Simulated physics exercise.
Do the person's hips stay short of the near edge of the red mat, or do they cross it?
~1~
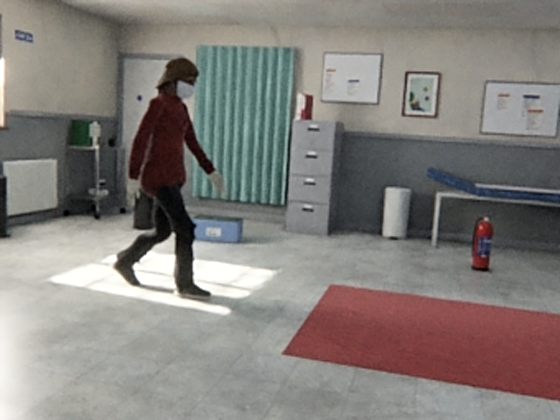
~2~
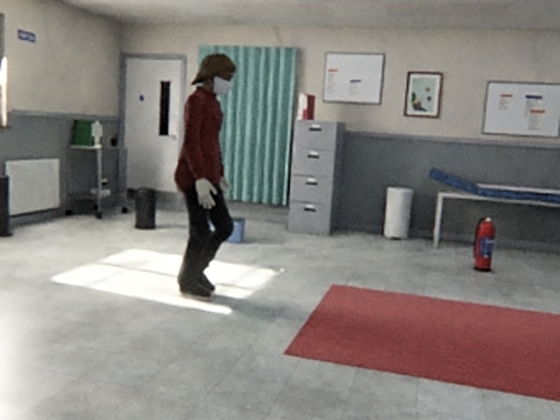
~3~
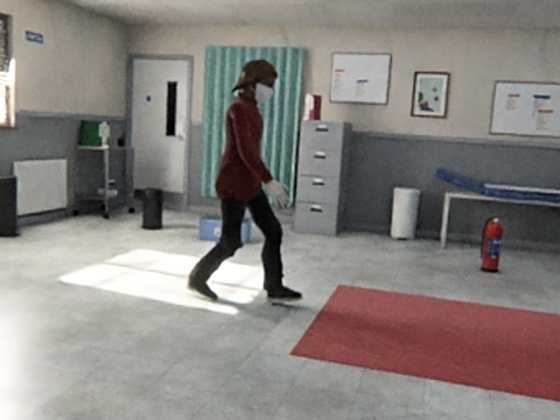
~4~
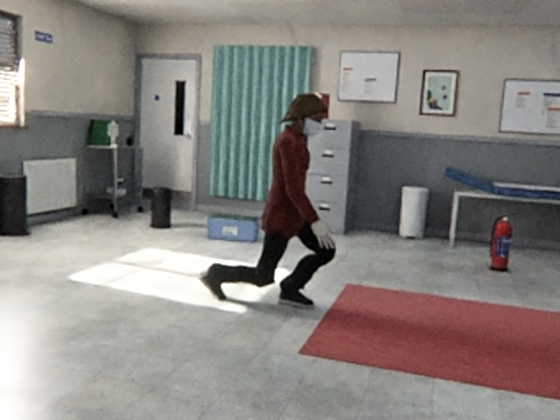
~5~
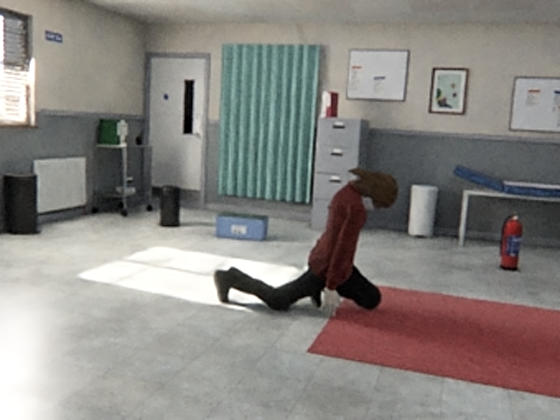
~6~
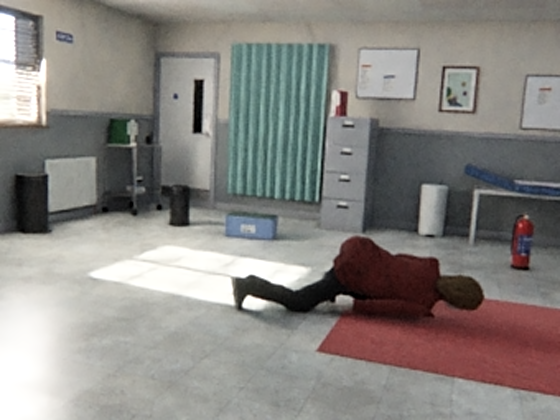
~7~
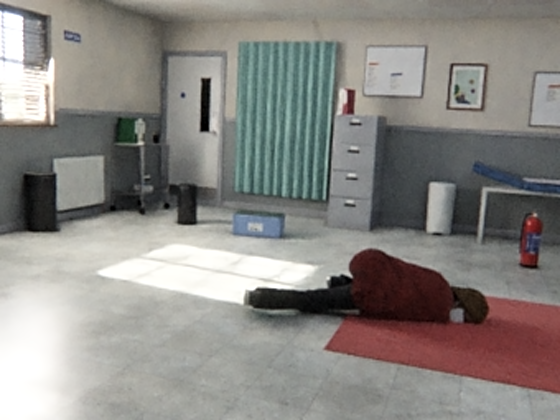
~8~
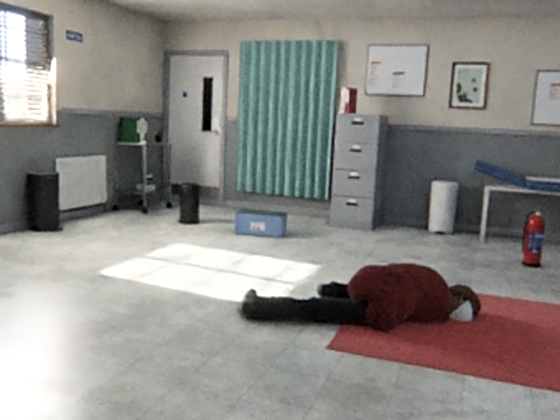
The person's hips cross the near edge of the red mat as the person goes down onto it.
